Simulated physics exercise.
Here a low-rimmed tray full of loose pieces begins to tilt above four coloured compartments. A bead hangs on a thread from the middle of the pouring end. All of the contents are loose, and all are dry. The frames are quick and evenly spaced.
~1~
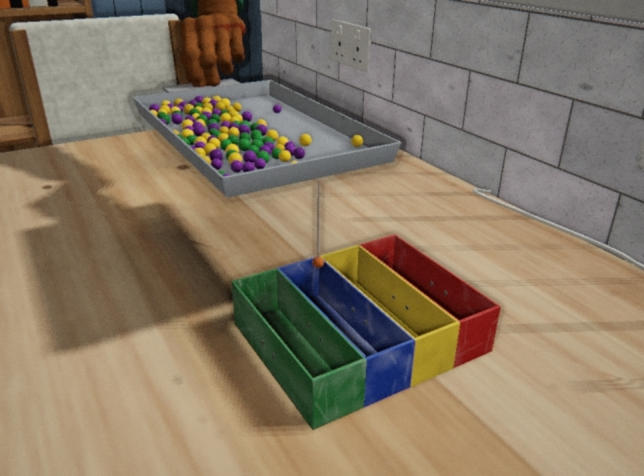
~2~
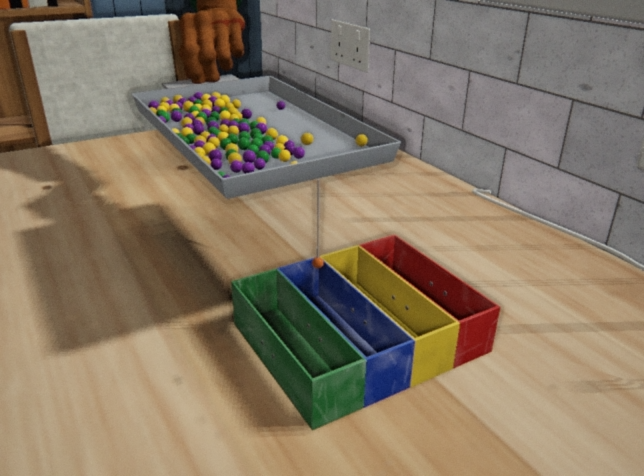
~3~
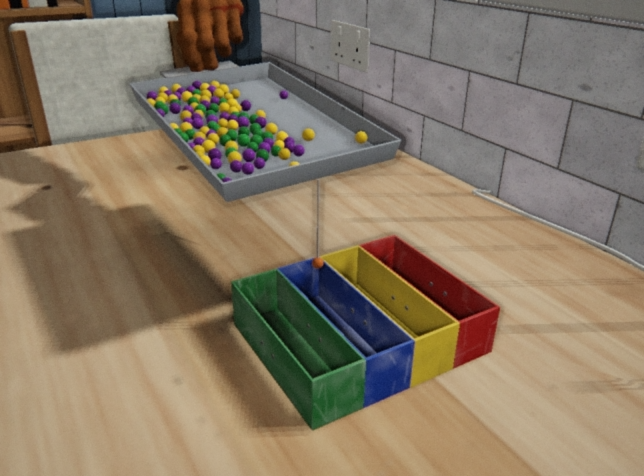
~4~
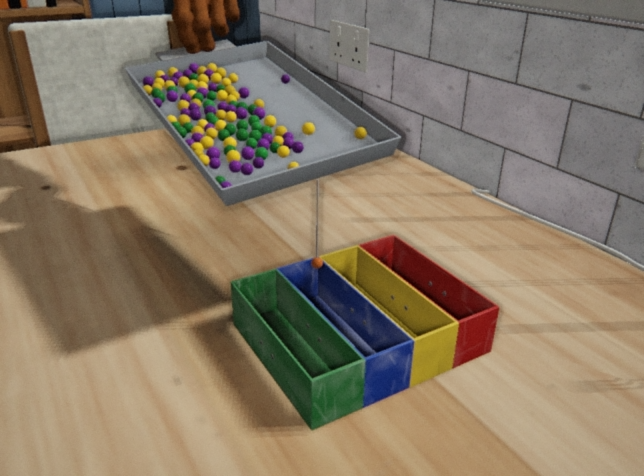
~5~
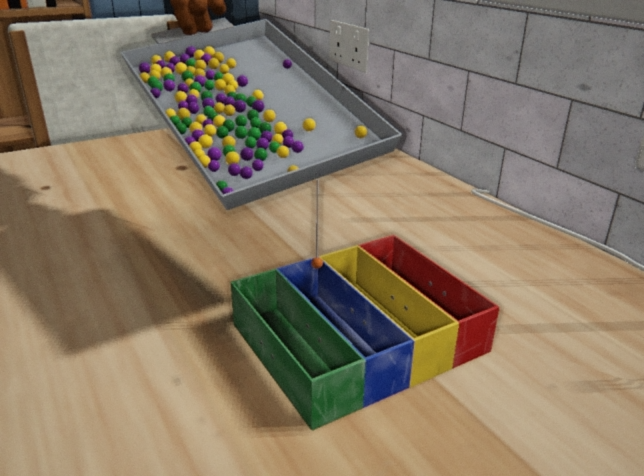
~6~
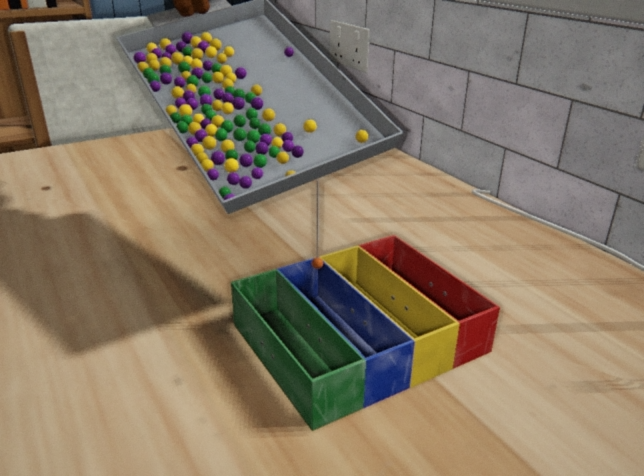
A low-rimmed grey tray of loose purple, yellow and green beads hangs above a pale wooden table beside a grey block wall, seen from slightly above by a still camera. Below it sit green, blue, yellow and red compartments, left to right, near a small orange bead on a thread. A brown hand shows behind the tray as its far end rises steadily, its near-left corner dips slightly, and the beads shift a little.
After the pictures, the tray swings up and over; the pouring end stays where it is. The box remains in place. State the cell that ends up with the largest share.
It is the green cell.
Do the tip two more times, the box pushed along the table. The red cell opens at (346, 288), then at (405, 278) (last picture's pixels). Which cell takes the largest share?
In turn: The blue one; the green cell.
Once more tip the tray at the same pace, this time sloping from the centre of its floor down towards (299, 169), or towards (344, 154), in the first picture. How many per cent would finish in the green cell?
Lab note: Try one about 20 %, try two 0 %.
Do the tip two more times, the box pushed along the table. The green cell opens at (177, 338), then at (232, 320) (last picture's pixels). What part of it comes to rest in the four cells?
About 100% and about 90%.
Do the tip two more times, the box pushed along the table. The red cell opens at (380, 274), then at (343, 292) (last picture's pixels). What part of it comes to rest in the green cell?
Roughly 70% first, roughly 10% second.
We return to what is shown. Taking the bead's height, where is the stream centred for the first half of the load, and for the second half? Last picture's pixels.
First close to (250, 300), next close to (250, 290).
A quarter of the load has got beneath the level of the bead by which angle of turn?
About 80°.
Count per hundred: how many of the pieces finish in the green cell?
Around 30 in every hundred pieces.
Just after the last frame, tray tipped steeply; the larger part on the tray; just a few in the green cell; about a tenth falling or outside the box.
A moment on, tray tipped past a quarter turn; about a tenth on the tray; roughly a third in the green cell; just a few in the blue cell; just a few in the yellow cell; roughly two thirds falling or outside the box.
Further on, tray tipped past a quarter turn; roughly a third in the green cell; just a few in the blue cell; just a few in the yellow cell; roughly two thirds falling or outside the box.
When it is over, tray tipped past a quarter turn; roughly a third in the green cell; just a few in the blue cell; just a few in the yellow cell; not one in the red cell; roughly two thirds outside the box.
